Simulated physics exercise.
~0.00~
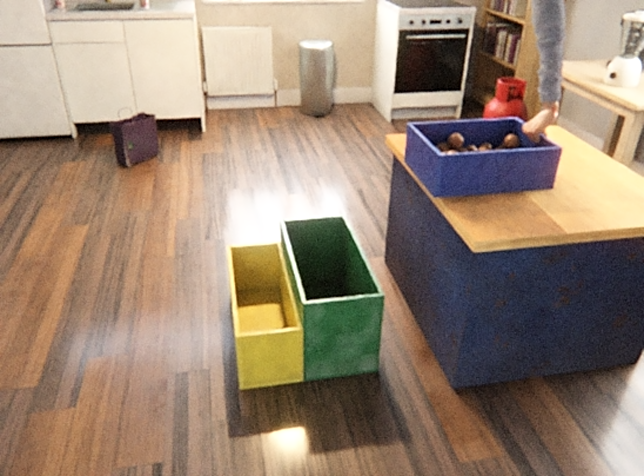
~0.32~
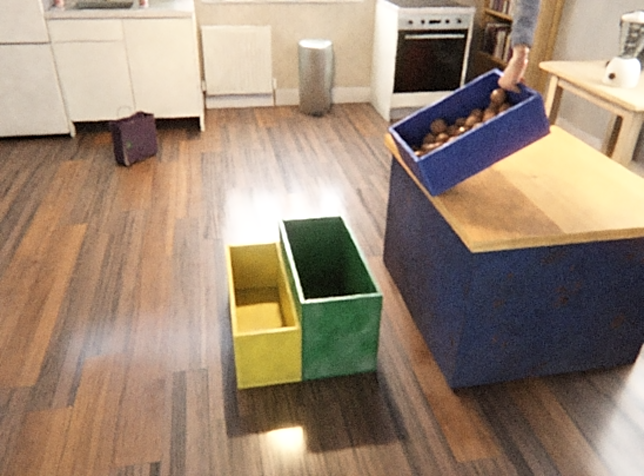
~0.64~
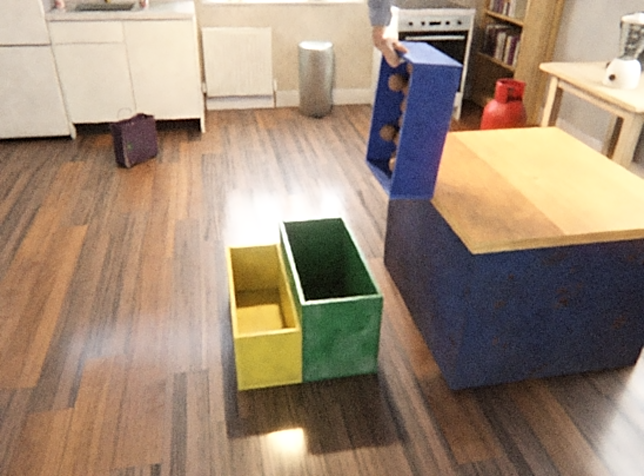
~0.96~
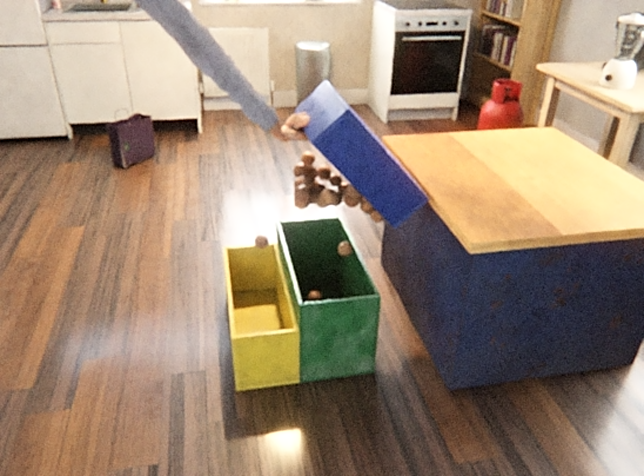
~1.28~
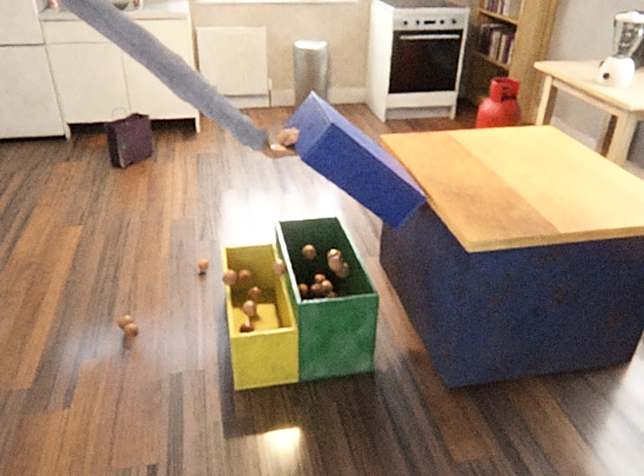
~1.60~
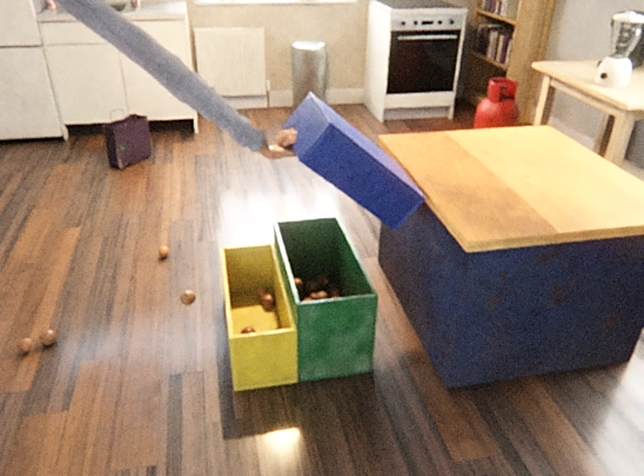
To begin with, a blue box of small brown onions sits on a wooden-topped blue bench in a kitchen, an arm reaching down to it, with an empty yellow tub and green tote on the floor to the left. The hand tips the box up toward them over the bench's edge. It swings upright onto its end, then rolls past that until its mouth faces downward. The onions tumble out in a cluster. Most drop into the green tote and some into the yellow tub, while a few bounce onto the floor. Finally the box hangs tilted and still, with four onions scattered left of the tub.
